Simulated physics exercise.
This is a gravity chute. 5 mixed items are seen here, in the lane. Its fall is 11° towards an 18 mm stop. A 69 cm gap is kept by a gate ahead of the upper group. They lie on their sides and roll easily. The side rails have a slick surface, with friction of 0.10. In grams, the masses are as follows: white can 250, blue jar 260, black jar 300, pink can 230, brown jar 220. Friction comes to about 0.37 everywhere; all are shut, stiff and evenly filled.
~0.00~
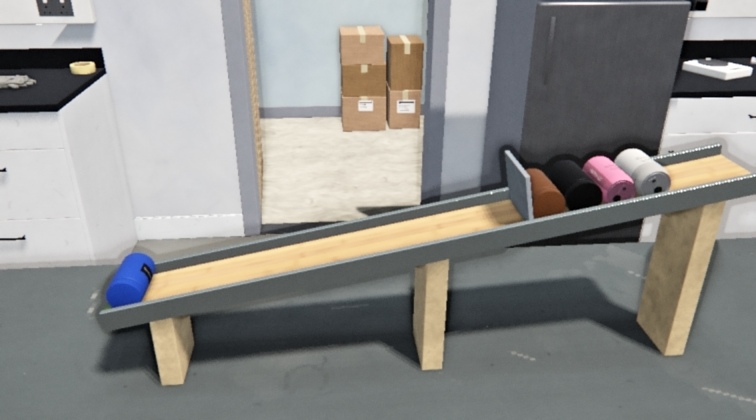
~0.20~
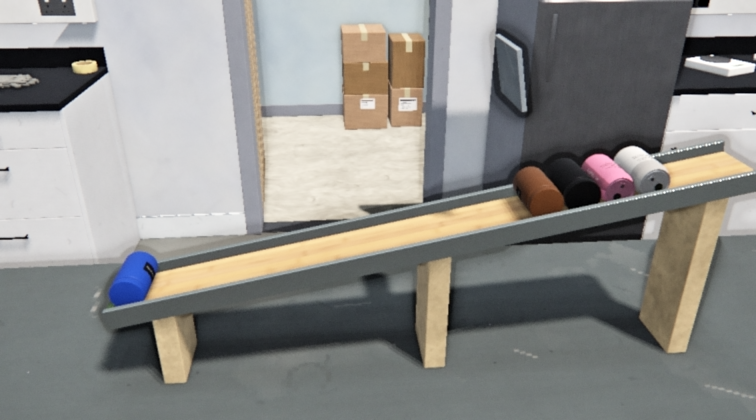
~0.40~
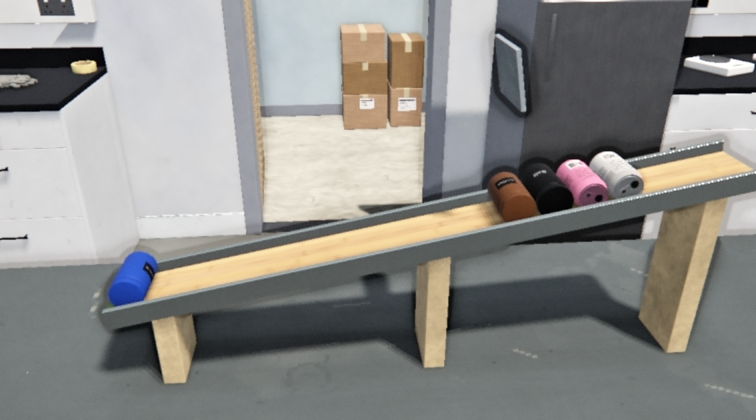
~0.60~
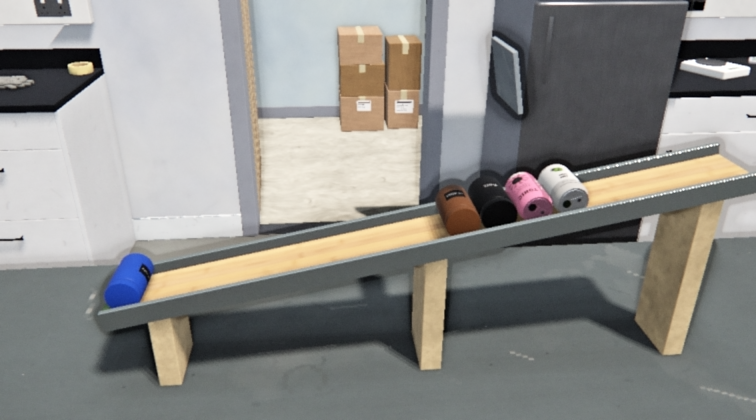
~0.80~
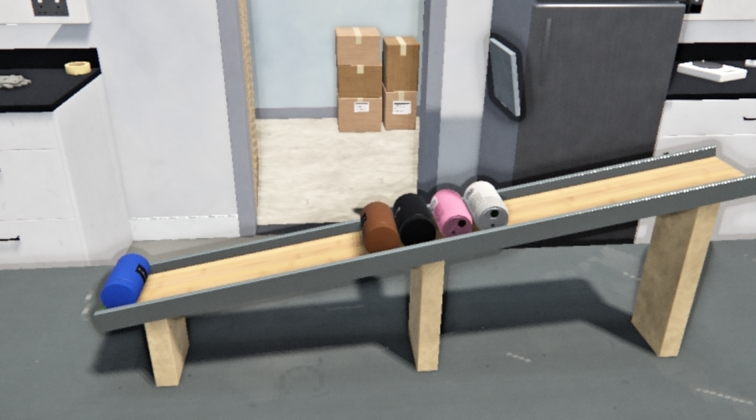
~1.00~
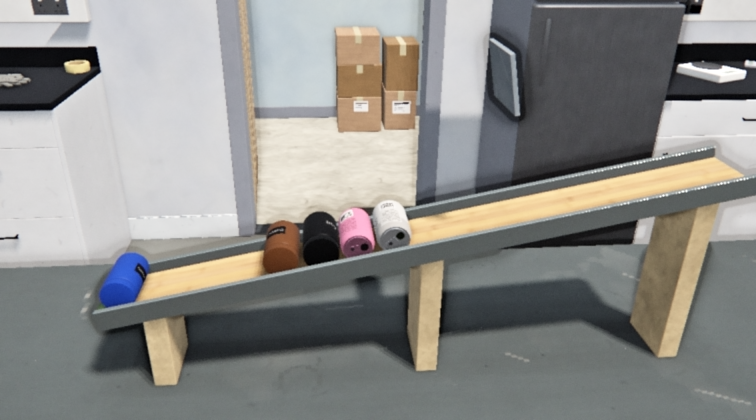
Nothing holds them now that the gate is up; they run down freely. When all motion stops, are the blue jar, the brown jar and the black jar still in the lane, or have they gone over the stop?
The blue jar has gone over, the brown jar is still in the lane, the black jar is still in the lane.
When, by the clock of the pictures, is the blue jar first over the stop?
Around 1.4 seconds.
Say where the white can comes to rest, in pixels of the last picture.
(228, 260), roughly.
By 1.10 s, leader 18 cm from the stop; black jar near (269, 251); brown jar near (227, 259); blue jar near (125, 281).
By 1.20 s, leader 7 cm from the stop; black jar near (212, 263); brown jar near (165, 271); blue jar near (125, 281).
By 1.50 s, blue jar now over the stop; black jar near (160, 273); brown jar near (126, 279).
When it is over (2.0 s), over the stop, blue jar; the other 4 in the lane. In the last view, brown jar near (126, 279).
